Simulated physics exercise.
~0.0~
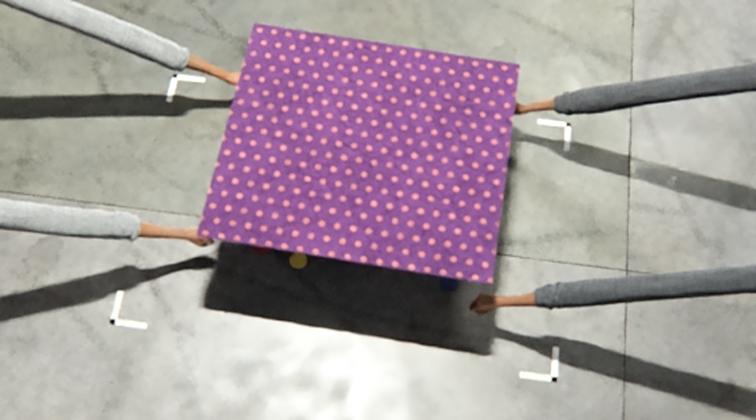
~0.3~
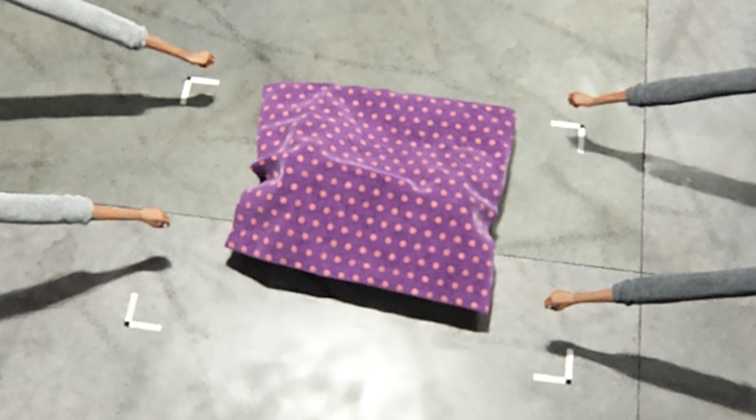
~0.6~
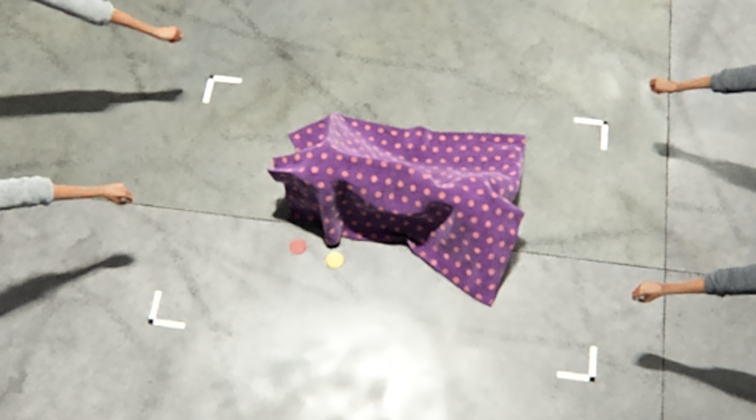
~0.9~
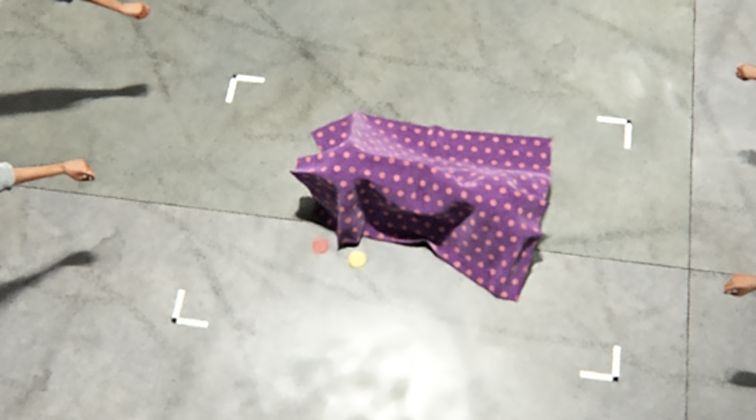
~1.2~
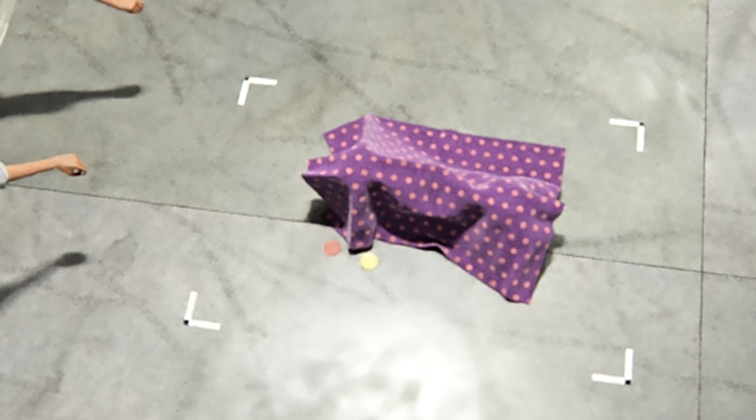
Four arms in grey sleeves, two on the left and two on the right, hold a purple sheet with pink dots level above a grey concrete floor with white corner marks, seen from overhead. A yellow disc and a hint of blue show at its lower edge. The hands let go and draw back, and the sheet drops, buckling over something raised beneath it. It sinks into folds, its lower right corner spreading out, as the view drifts slightly left. It settles in a crumpled, peaked heap, the blue hidden, while the red and yellow discs lie uncovered just below its left part.
